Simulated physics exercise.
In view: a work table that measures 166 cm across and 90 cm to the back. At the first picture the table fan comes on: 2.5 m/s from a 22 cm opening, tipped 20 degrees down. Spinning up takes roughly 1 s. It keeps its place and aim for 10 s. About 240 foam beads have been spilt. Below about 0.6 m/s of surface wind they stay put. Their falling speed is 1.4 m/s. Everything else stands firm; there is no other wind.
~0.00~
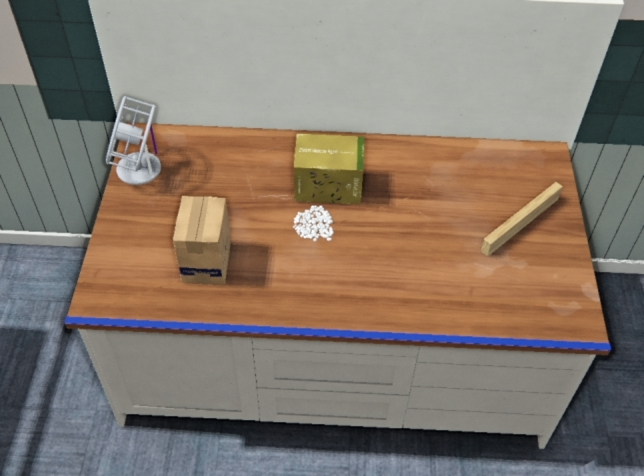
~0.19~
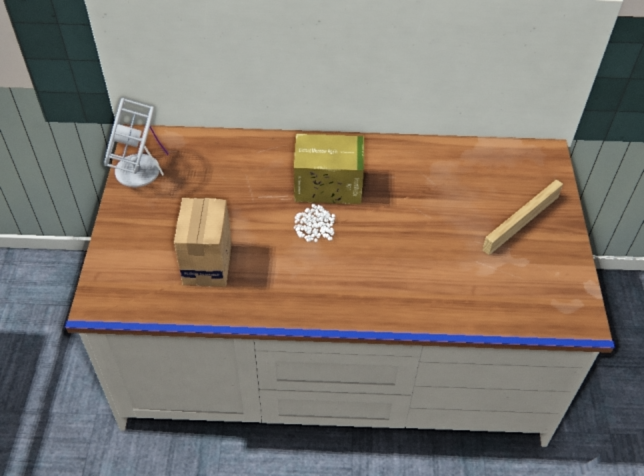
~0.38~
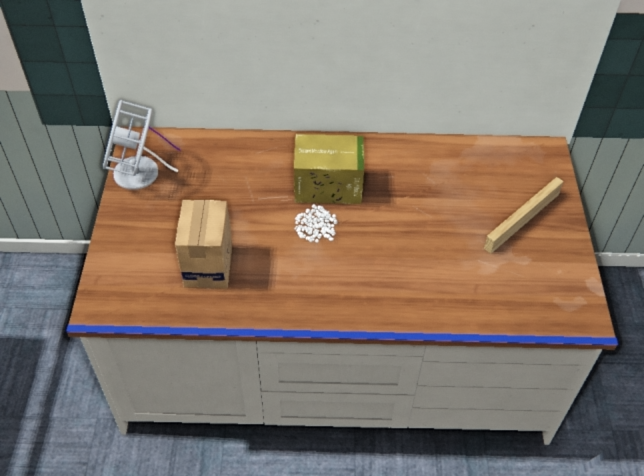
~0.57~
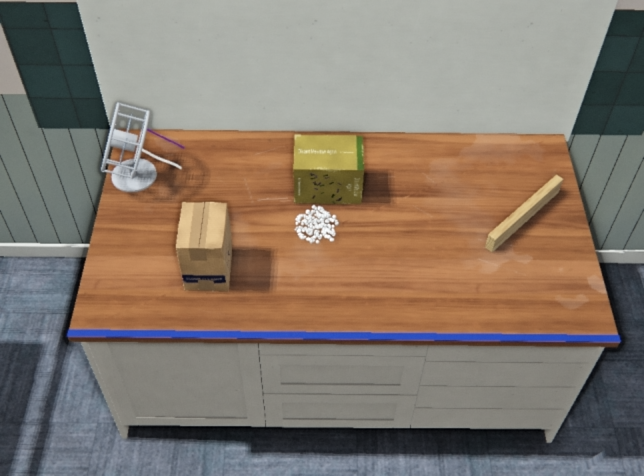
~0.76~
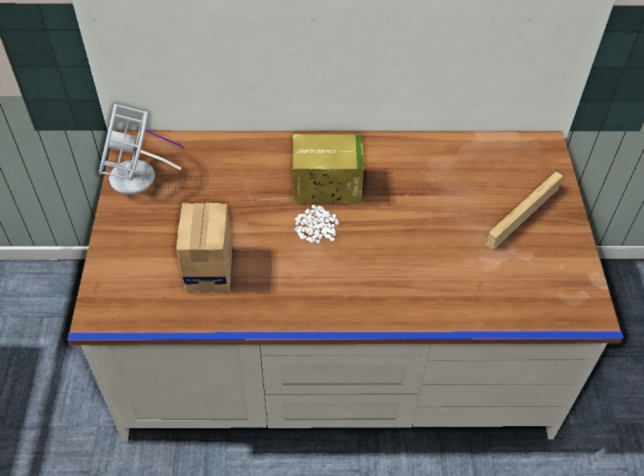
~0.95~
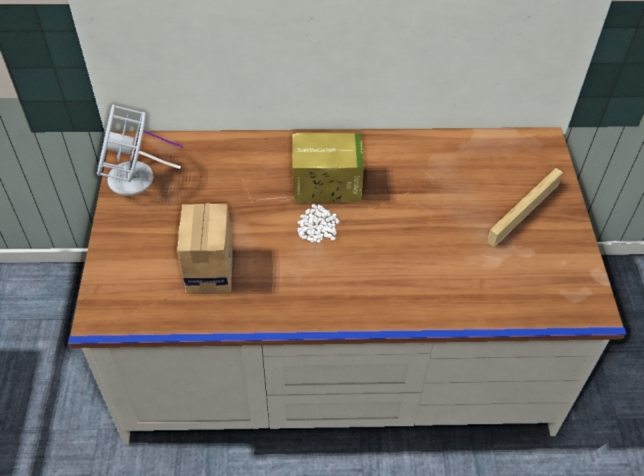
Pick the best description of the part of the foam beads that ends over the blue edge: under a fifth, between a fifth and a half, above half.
The share over the blue edge is above half.
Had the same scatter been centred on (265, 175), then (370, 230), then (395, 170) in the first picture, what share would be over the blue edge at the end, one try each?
In turn about 40 %, 90 %, 0 %.
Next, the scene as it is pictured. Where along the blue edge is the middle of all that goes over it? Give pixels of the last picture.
Around (522, 336).
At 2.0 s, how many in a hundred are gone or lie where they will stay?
Near 20 %.
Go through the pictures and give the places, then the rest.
In the first frame, the middle of the foam beads is near (314, 223), none has stirred yet and the mouth of the table fan is at (131, 134).
In the second frame, the middle of the foam beads is near (315, 223), none has stirred yet and the blue edge is centred on (339, 338).
In the third frame, the middle of the foam beads is near (316, 223), none has stirred yet, the top of a book is at (329, 152) and the top of a box is at (201, 222).
In the fourth frame, the middle of the foam beads is near (316, 224) and none has stirred yet.
In the fifth frame, the middle of the foam beads is near (316, 224) and none has stirred yet.
In the sixth frame, the middle of the foam beads is near (317, 223) and about 5 % have left their places.
After 2.0 s, 30 % are over the blue edge; the middle of those still in play is near (381, 248); 21 % have settled or left.
After 3.2 s, 50 % are over the blue edge; the middle of those still in play is near (412, 267); 45 % have settled or left.
After 5.5 s, 87 % are over the blue edge; 85 % have settled or left.
After 10.0 s, at the end, 99 % are over the blue edge.
